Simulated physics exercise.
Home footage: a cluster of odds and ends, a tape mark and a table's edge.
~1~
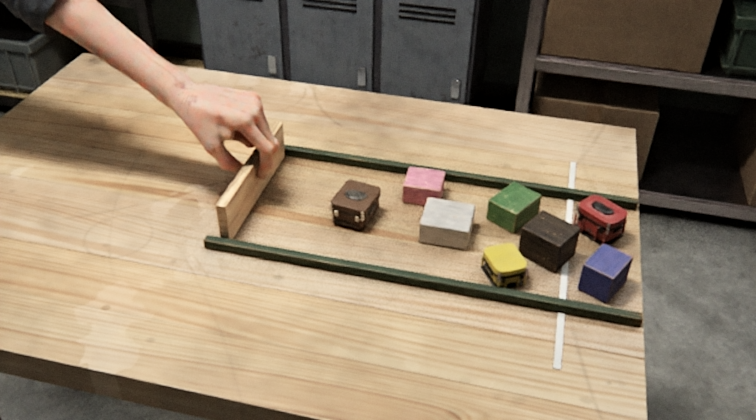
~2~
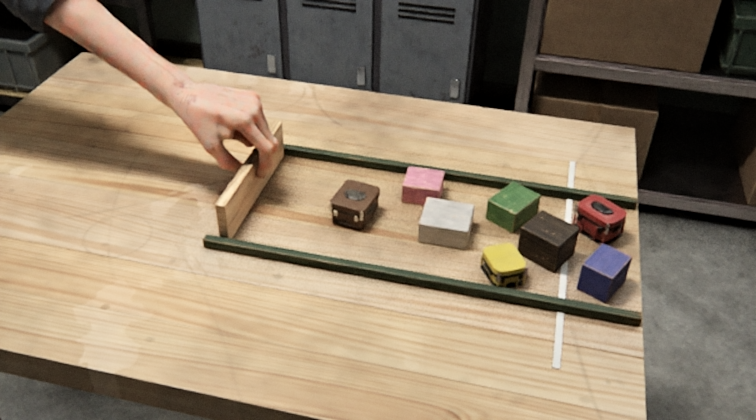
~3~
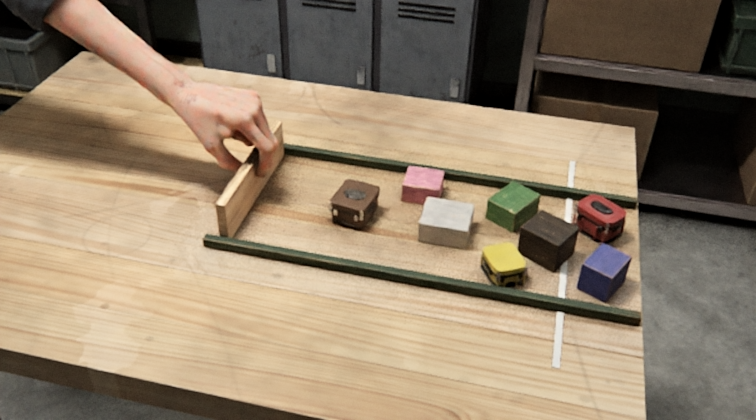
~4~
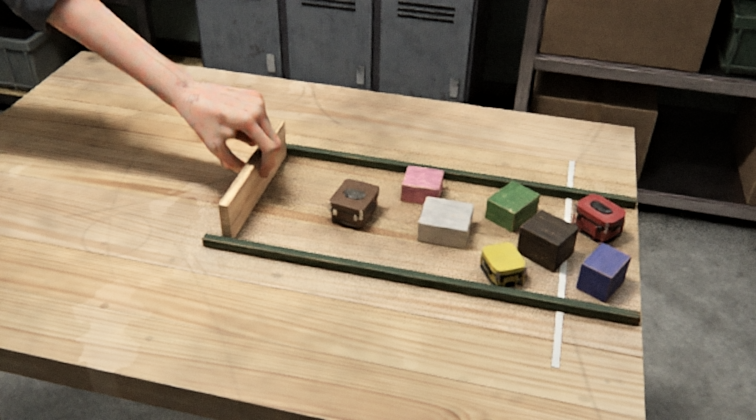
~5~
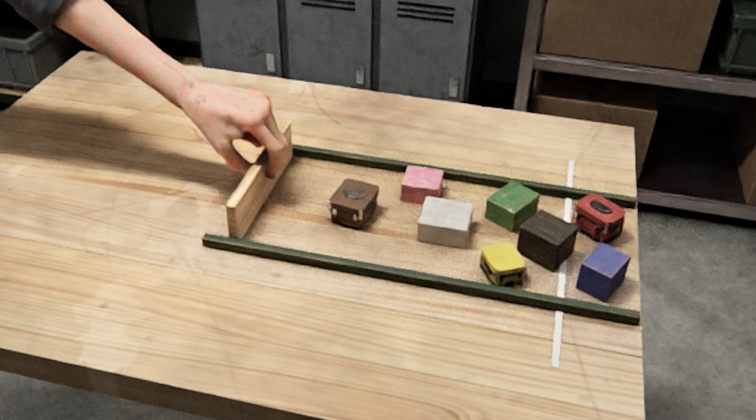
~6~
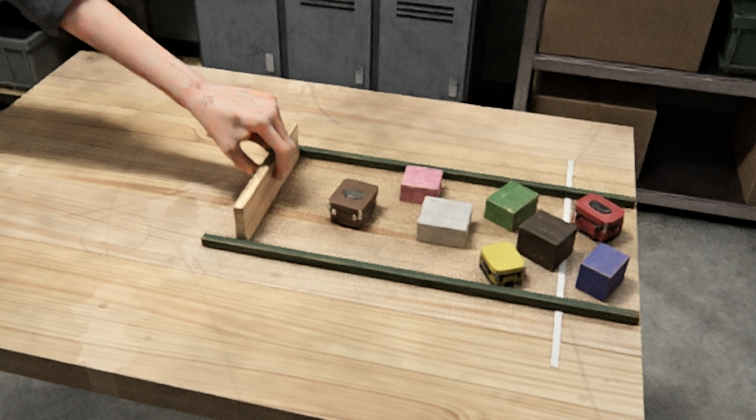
On a wooden table, a hand slides a board slightly right toward scattered small blocks.
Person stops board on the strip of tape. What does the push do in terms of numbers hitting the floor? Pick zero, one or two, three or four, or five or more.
It sends one or two to the floor.
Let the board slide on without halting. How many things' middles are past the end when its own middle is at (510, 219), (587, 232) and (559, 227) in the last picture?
Past-the-end tally - position 1: 0, position 2: 5, position 3: 2.
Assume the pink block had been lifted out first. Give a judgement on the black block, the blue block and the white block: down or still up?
Black block: Down; blue block: Still up; white block: Still up.
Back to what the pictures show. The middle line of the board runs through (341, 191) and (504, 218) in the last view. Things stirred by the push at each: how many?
The first count is 1, and then it's 8.
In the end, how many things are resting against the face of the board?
3.
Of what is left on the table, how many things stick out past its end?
The figure is 3.
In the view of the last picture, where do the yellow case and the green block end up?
The yellow case comes to rest at (579, 285), and the green block comes to rest at (626, 222).
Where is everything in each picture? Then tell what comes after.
In the first frame, blue block (605, 273); red case (600, 220); black block (549, 241); board (253, 178); tape (566, 249).
In the second frame, red case (600, 220); yellow case (503, 267).
In the third frame, black block (548, 241); brown case (355, 205).
In the fourth frame, blue block (603, 272); green block (512, 206).
In the fifth frame, red case (599, 219); white block (445, 222).
In the sixth frame, blue block (602, 272); red case (598, 219); black block (546, 240); board (269, 179); tape (564, 247).
A little later, none off yet; blue block at rest near (602, 272); red case at rest near (598, 219); black block at rest near (546, 240).
Next, none off yet; blue block moving near (609, 274); red case at rest near (598, 219); black block shifted about its own width near (584, 242).
When it is over, the number that fall off is one or two; down, black block and red case.
